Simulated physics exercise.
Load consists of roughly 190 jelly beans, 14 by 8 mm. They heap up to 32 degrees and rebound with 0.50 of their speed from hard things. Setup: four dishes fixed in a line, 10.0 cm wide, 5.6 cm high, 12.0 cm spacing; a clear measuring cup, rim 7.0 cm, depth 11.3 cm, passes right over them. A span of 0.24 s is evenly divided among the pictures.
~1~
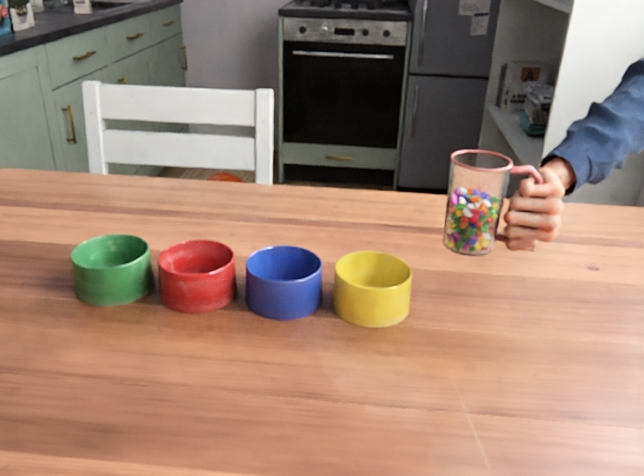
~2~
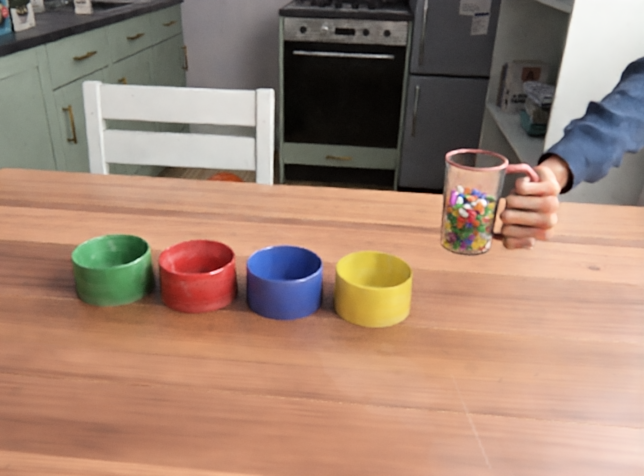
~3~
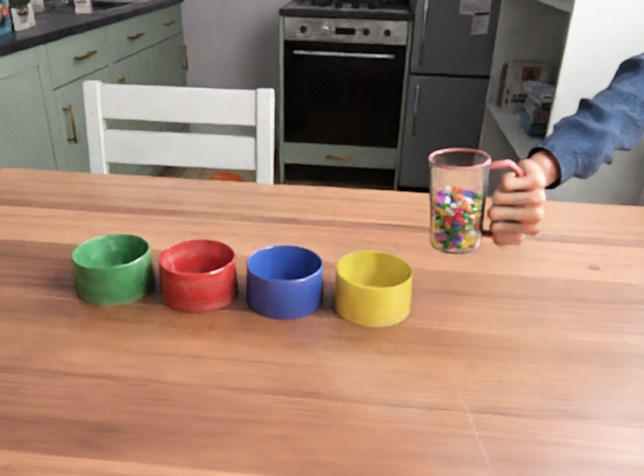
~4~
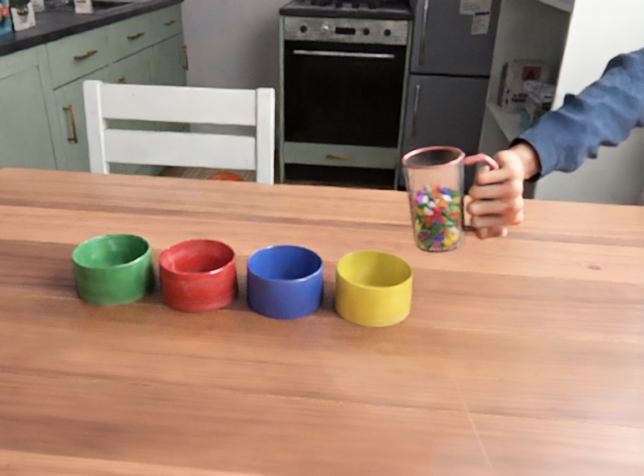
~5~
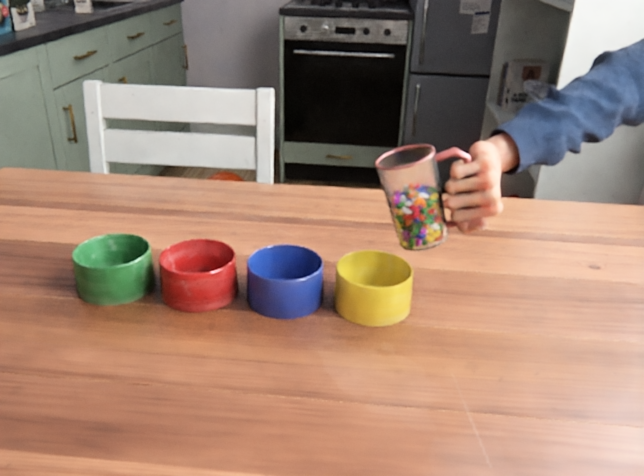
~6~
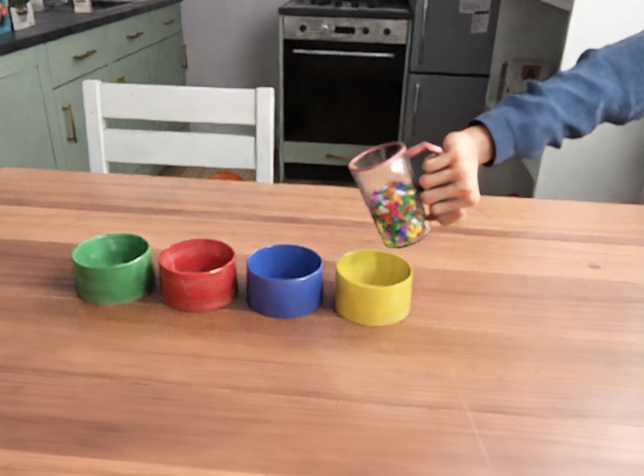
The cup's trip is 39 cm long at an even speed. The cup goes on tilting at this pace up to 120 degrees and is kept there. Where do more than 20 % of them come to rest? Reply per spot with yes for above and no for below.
Red: No, below. Blue: No, below. Green: Yes, above. Yellow: No, below. Counter: No, below.
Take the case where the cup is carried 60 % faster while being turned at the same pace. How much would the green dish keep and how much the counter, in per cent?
Shares: Green 100, counter 0.
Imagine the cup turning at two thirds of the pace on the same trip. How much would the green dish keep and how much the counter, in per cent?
I'd expect green to end at 100 and the counter at 0.
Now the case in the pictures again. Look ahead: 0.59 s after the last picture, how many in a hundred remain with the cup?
Close to 95 in a hundred.
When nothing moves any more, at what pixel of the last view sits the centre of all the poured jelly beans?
Roughly pixel (115, 273).
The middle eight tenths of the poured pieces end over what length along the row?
That stretch comes to around 5 cm.
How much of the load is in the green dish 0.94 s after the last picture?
So far, roughly 85 per cent.
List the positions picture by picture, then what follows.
In the first picture, cup at (474, 204), tilt 0 degrees, lip at (452, 159), moved 0.0 cm; middle of the pieces at (474, 224); yellow dish at (373, 269); blue dish at (284, 263); red dish at (197, 257); green dish at (111, 251).
In the second picture, cup at (470, 203), tilt 1 degrees, lip at (447, 159), moved 0.6 cm; middle of the pieces at (471, 223).
In the third picture, cup at (457, 202), tilt 5 degrees, lip at (430, 160), moved 2.2 cm; middle of the pieces at (459, 222).
In the fourth picture, cup at (436, 201), tilt 11 degrees, lip at (403, 161), moved 4.8 cm; middle of the pieces at (441, 220).
In the fifth picture, cup at (415, 199), tilt 18 degrees, lip at (377, 164), moved 7.5 cm; middle of the pieces at (421, 218).
In the sixth picture, cup at (392, 197), tilt 24 degrees, lip at (350, 166), moved 10.3 cm; middle of the pieces at (401, 215); yellow dish at (374, 268); blue dish at (285, 262); red dish at (197, 256); green dish at (112, 250).
Then, 0.36 s after the last picture, tilt 71 degrees; cup holds 100 %.
Then, 0.59 s after the last picture, tilt 101 degrees; cup holds 95 %.
Then, 0.94 s after the last picture, tilt 120 degrees; cup holds 10 %, green 85 %.
In the end, red 0 %, blue 0 %, green 100 %, yellow 0 %, counter 0 %.
